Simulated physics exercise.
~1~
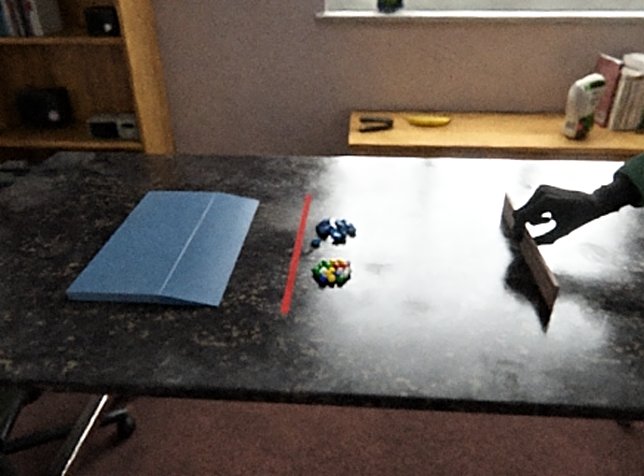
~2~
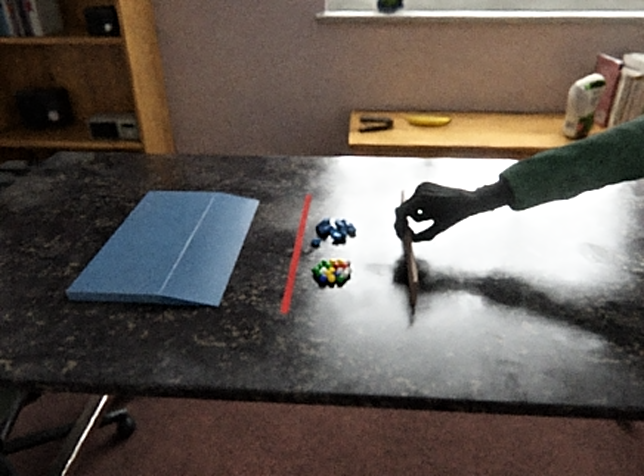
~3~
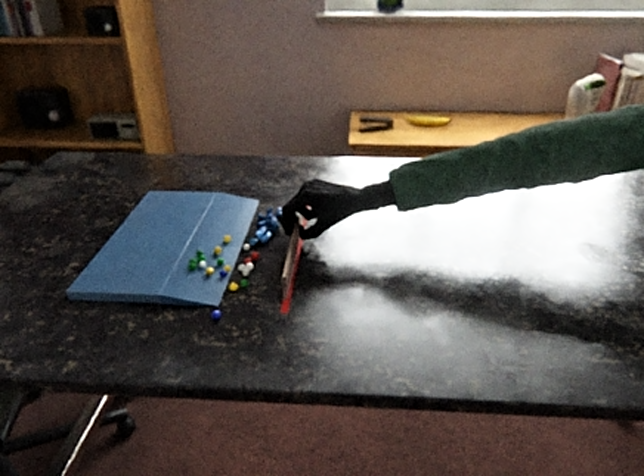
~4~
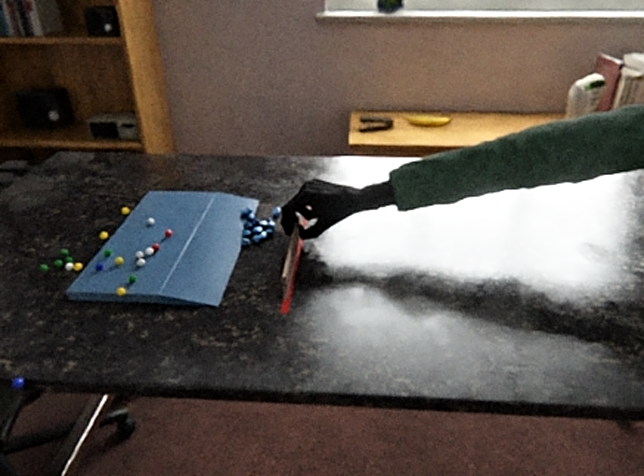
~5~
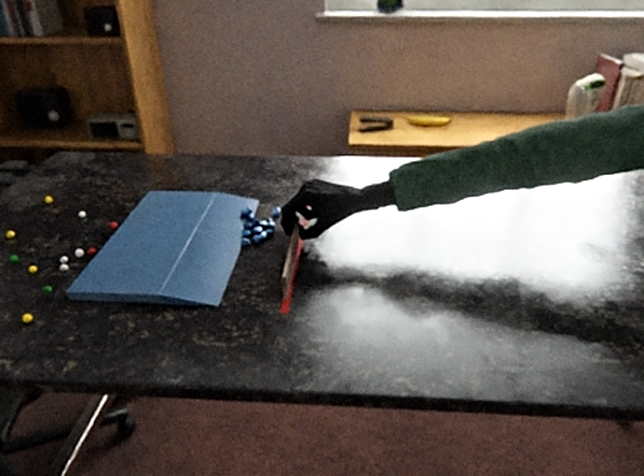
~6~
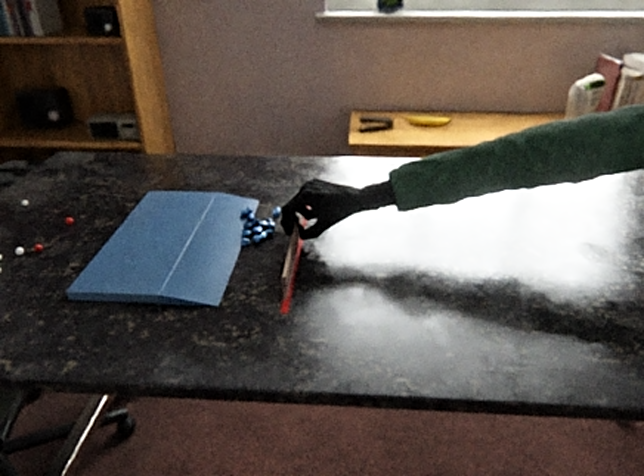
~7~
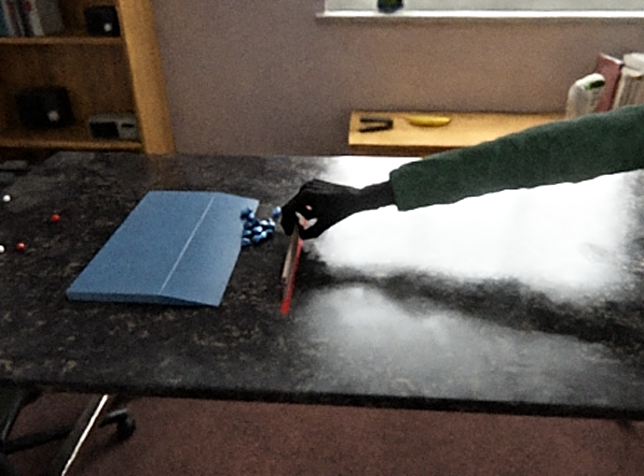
A gloved hand in a green sleeve slides an upright strip of wood leftward across a dark table, toward two small heaps and a low blue ramp. It sweeps both heaps over the red tape's line and halts at the tape. The multicoloured balls in front scatter onto the blue slope, then roll over the slab and spread across the table beyond. The dark blue pieces behind bunch up at the ramp's near edge. As the hand stays still, the colourful balls drift farther left, until only a few red and white ones remain in view, while the blue cluster stays put.
